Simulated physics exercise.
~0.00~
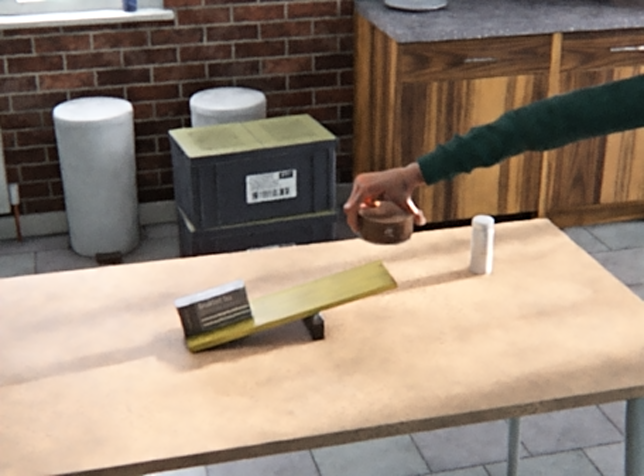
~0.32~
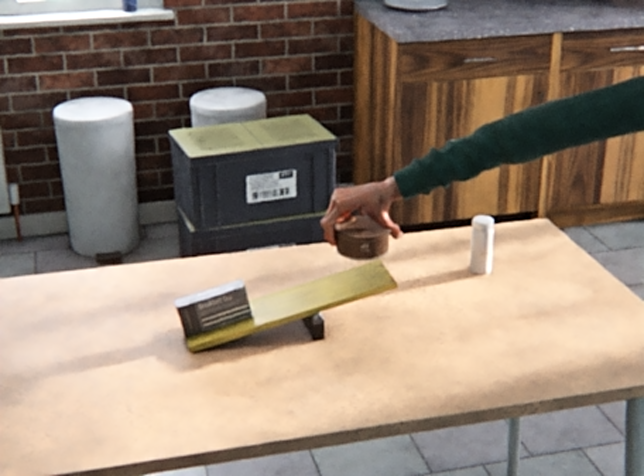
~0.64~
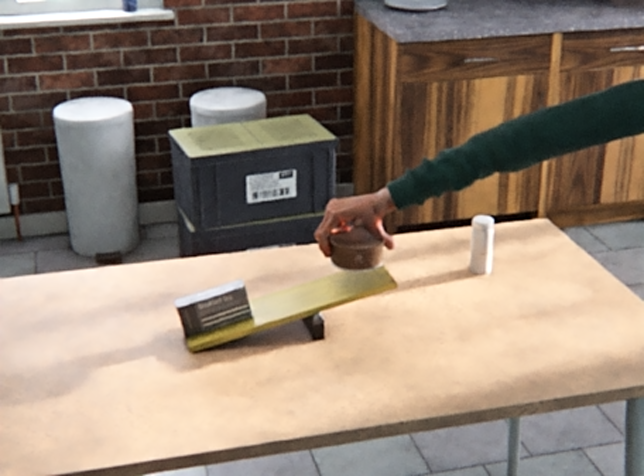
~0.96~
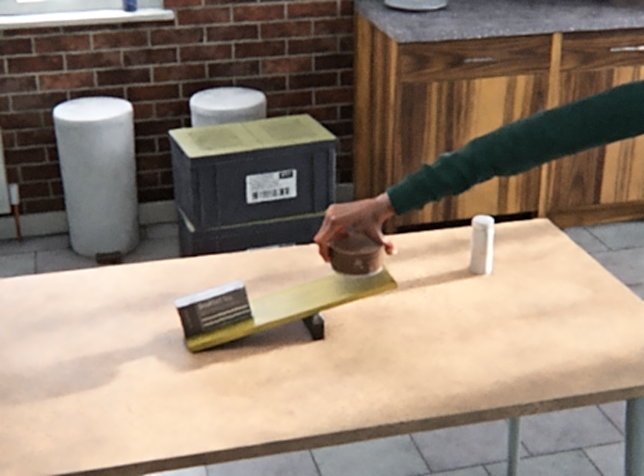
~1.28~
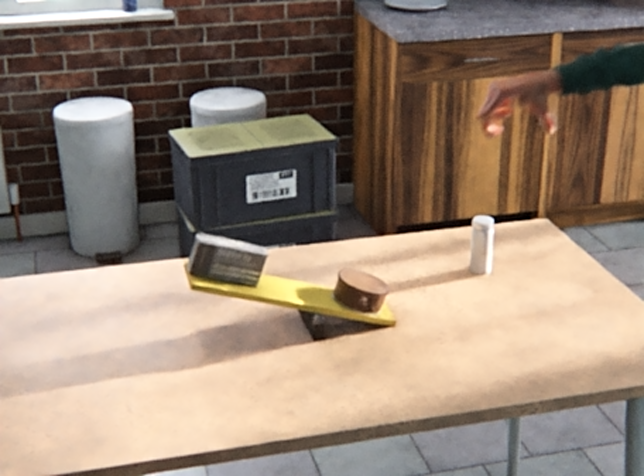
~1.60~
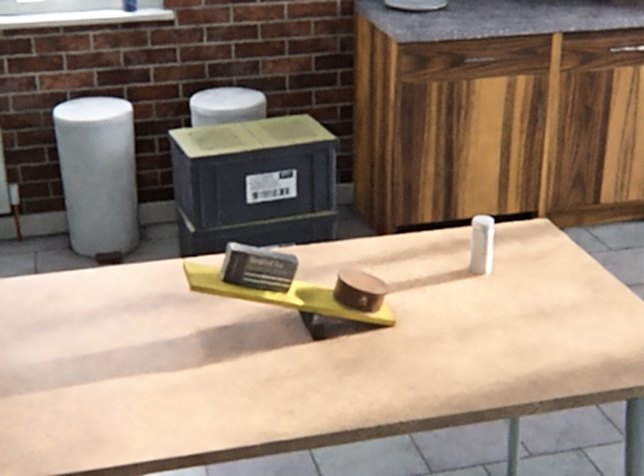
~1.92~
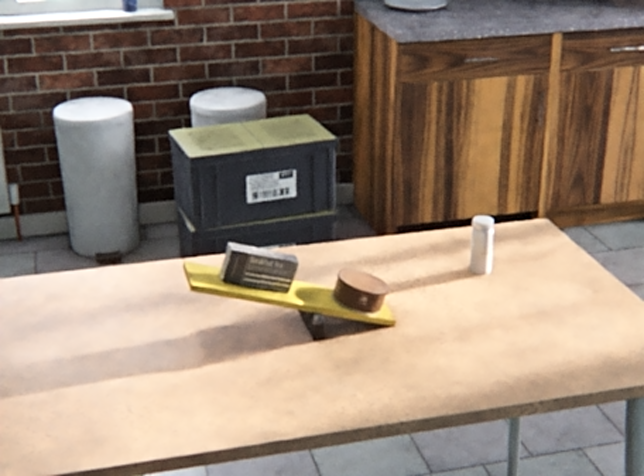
A yellow plank lies tilted across a small dark support on a pale table, its left end down under a grey packet and its right end raised, seen from slightly above in a brick-walled kitchen. A white shaker stands to the right. A hand in a dark green sleeve carries a round brown tub leftward and lowers it onto the raised end. The hand lets go and draws back, and the plank tips the other way, lifting the packet. The packet slides right along the plank, then everything rests, right end down, with tub and packet still aboard.
